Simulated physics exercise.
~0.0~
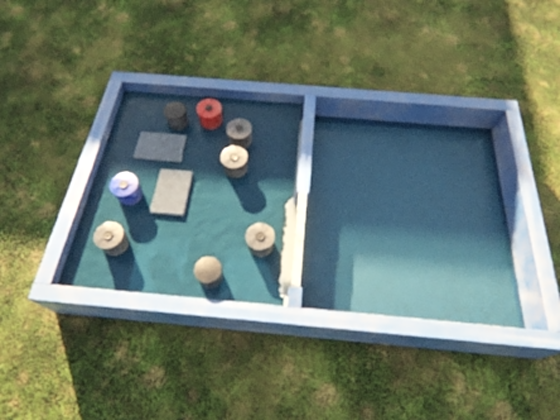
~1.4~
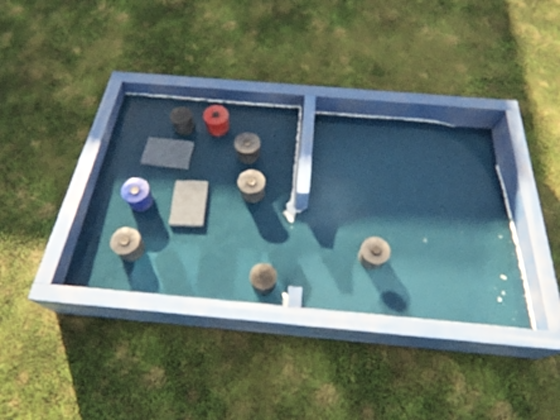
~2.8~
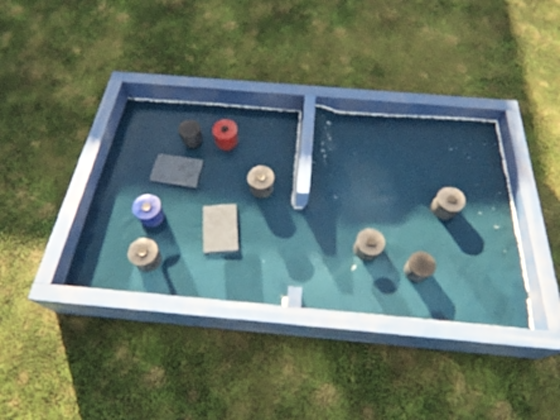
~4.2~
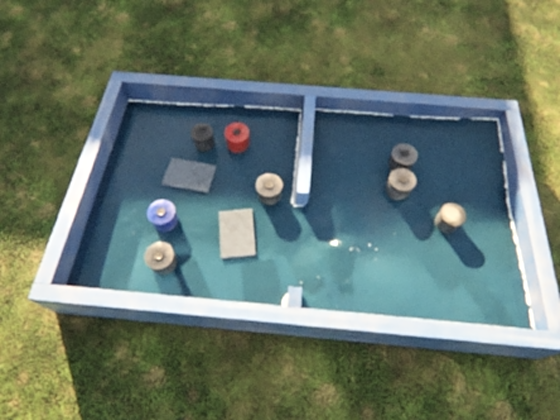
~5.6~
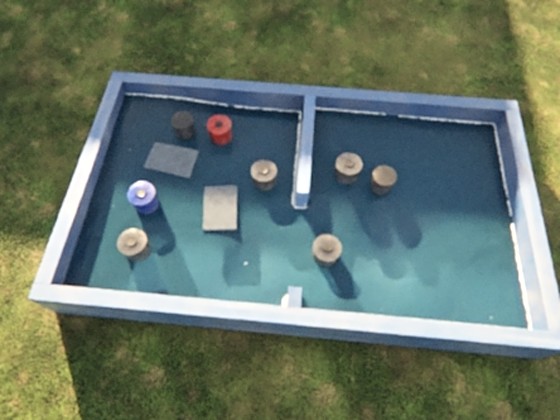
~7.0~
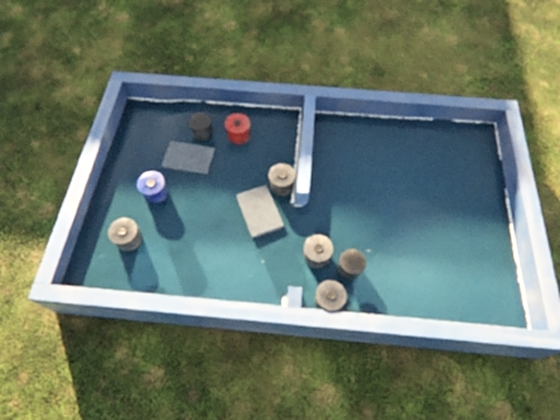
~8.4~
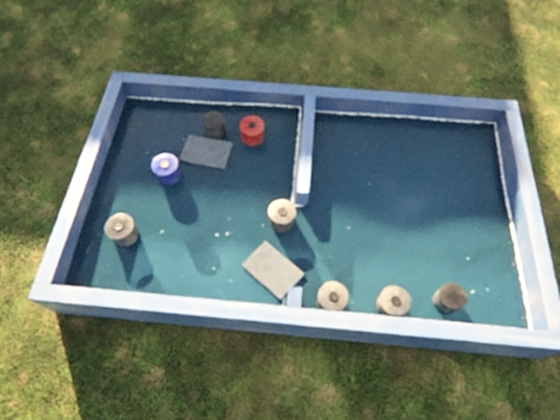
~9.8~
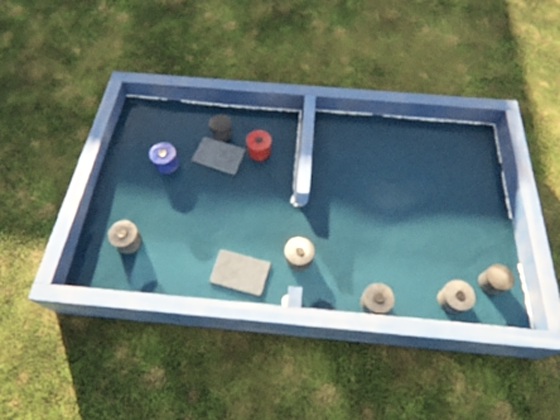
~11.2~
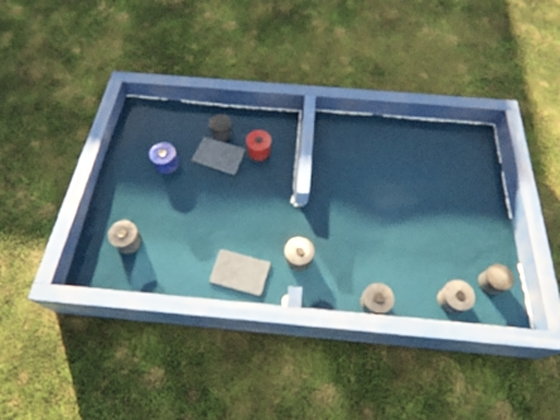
Round tubs and flat slabs drifting in a walled tank, several passing through the divider's gap and settling along the near right side.
